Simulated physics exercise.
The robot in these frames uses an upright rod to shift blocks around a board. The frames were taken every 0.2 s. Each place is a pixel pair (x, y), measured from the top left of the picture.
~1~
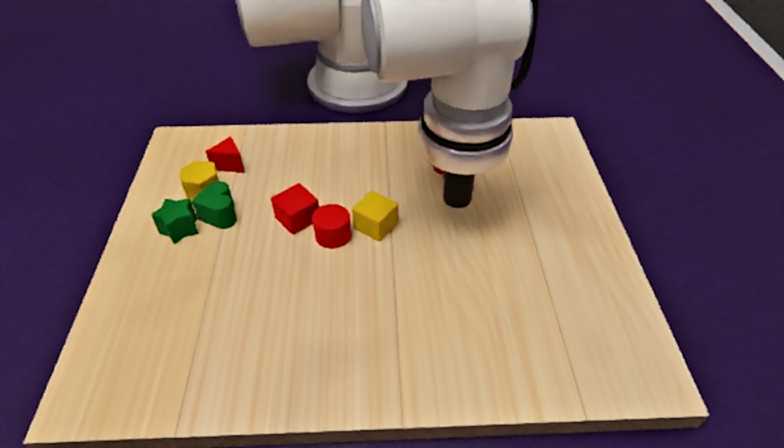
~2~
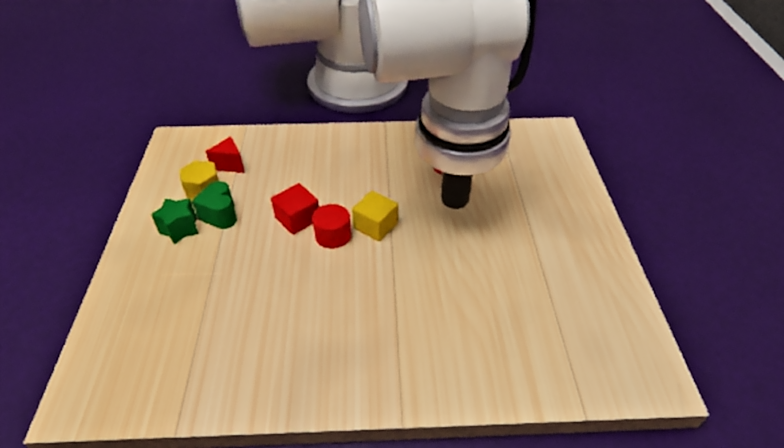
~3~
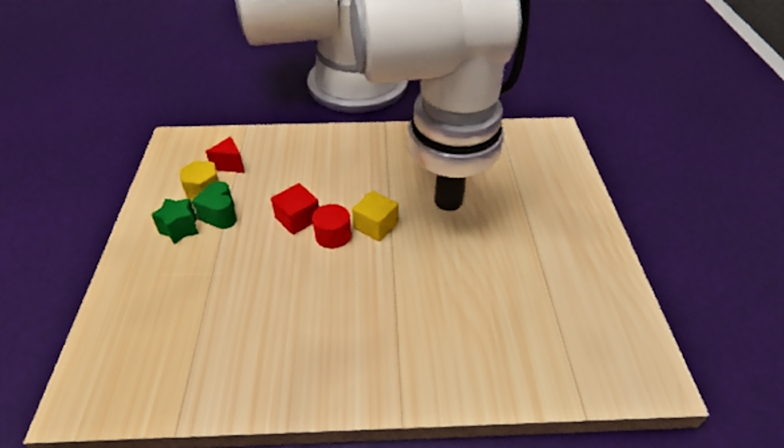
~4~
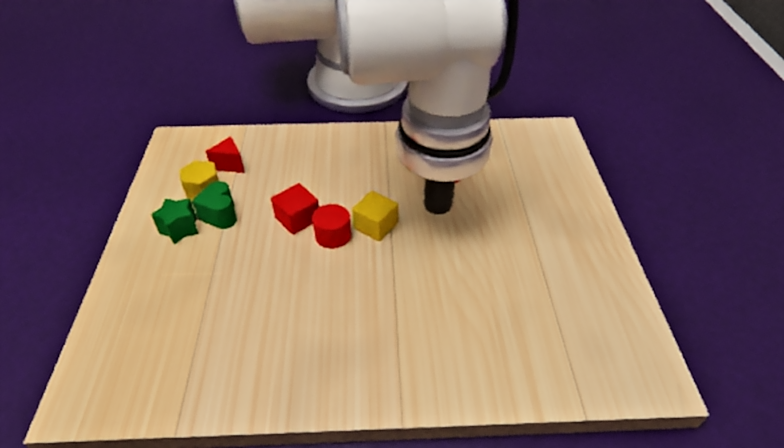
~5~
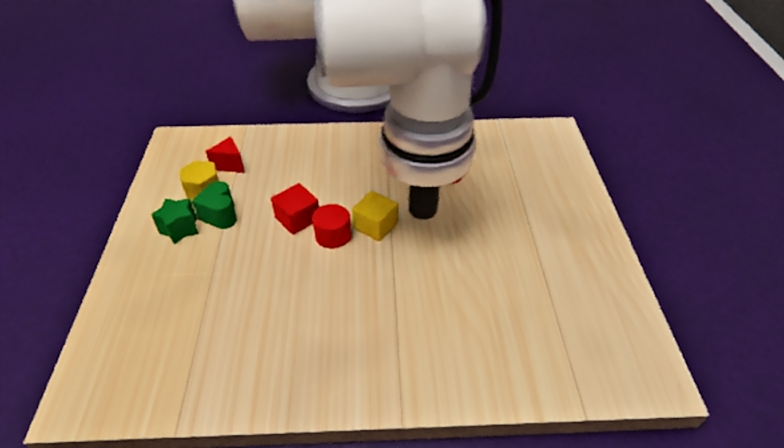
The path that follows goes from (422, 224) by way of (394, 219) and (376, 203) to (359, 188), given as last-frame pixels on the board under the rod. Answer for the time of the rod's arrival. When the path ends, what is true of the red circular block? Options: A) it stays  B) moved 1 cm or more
I choose B.
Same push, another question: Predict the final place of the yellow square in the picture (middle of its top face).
I'd place it at (346, 195), taking the centre of its top.
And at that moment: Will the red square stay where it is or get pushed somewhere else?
Left where it is.
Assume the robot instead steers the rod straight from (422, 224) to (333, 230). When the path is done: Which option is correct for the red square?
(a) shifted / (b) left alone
a.
On the path given first. One third of the way, rod (393, 205); red circular block (321, 218); yellow square (357, 203).
Two thirds of the way, rod (375, 189); red circular block (319, 220); yellow square (348, 196), turned 55° anticlockwise.
At the end, rod (358, 174); red square in place; red circular block (319, 220); yellow square (346, 195), turned 65° anticlockwise.
